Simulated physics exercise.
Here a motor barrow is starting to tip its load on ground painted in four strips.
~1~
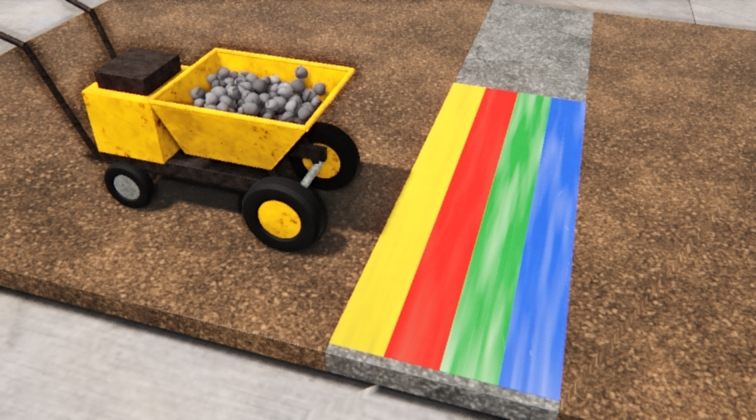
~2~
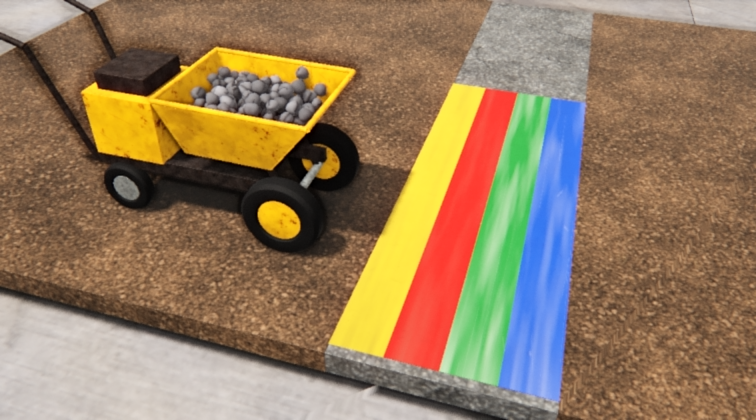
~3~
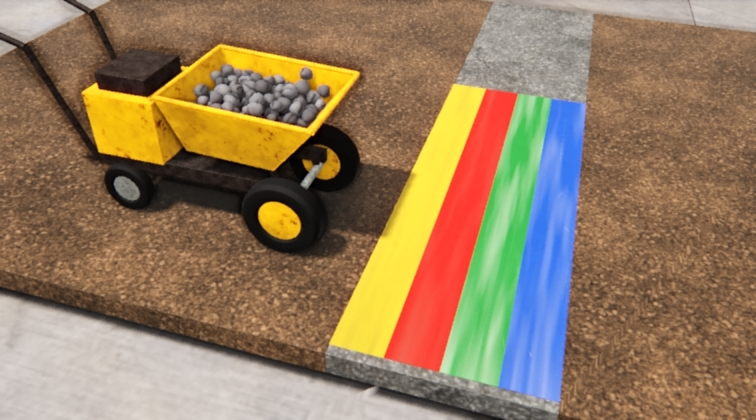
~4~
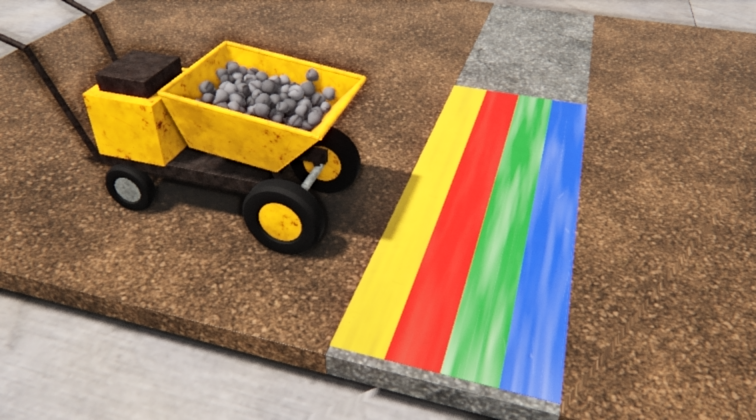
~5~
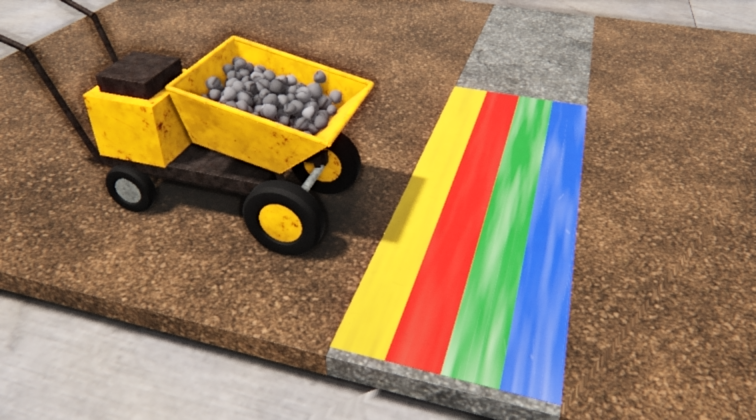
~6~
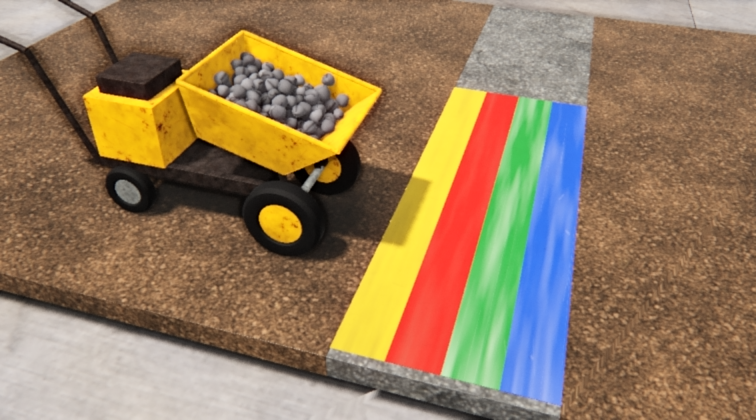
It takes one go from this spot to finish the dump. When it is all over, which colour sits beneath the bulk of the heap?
The bulk sits over the red colour.
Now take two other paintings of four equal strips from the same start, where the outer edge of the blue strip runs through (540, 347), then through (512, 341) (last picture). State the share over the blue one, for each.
Roughly 10 percent first, then roughly 20 percent.
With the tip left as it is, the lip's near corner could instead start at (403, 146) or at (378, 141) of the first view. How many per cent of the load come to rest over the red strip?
First try: Some 0 %; second try: 10 %.
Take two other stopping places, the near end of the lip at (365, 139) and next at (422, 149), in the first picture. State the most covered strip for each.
Case one gives the green strip, case two gives blue.
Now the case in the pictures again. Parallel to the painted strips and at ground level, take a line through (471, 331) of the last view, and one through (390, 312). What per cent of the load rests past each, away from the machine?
I'd say about 20 and about 80 in a hundred.
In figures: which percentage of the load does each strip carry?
So the yellow strip ends with 25 %, the red strip with 40 %, the green strip with 20 % and the blue strip with 10 %.
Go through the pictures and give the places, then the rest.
In the first picture, lip of the skip near (306, 129), level; top of the load near (246, 88), round cobbles; yellow strip near (377, 300); red strip near (428, 311); green strip near (481, 324); blue strip near (536, 337).
In the second picture, lip of the skip near (307, 130), level; top of the load near (246, 88).
In the third picture, lip of the skip near (312, 133), tipped barely; top of the load near (250, 87).
In the fourth picture, lip of the skip near (319, 138), tipped a little; top of the load near (244, 90).
In the fifth picture, lip of the skip near (328, 144), tipped a little; top of the load near (251, 88).
In the sixth picture, lip of the skip near (338, 152), tipped clearly; top of the load near (238, 91); yellow strip near (378, 304); red strip near (429, 316); green strip near (482, 328); blue strip near (538, 341).
Shortly afterwards, skip tipped well over; the whole lot in the skip.
Next, skip tipped steeply; the bulk in the skip; a little over the yellow strip; a little over the red strip; only a few over the green strip; only a few falling.
Some moments later, skip tipped right over; a little in the skip; near a quarter over the yellow strip; near a third over the red strip; near a quarter over the green strip; a little over the blue strip; only a few off the paint.
In the end, skip tipped right over; near a quarter over the yellow strip; near a third over the red strip; near a quarter over the green strip; a little over the blue strip; only a few off the paint.
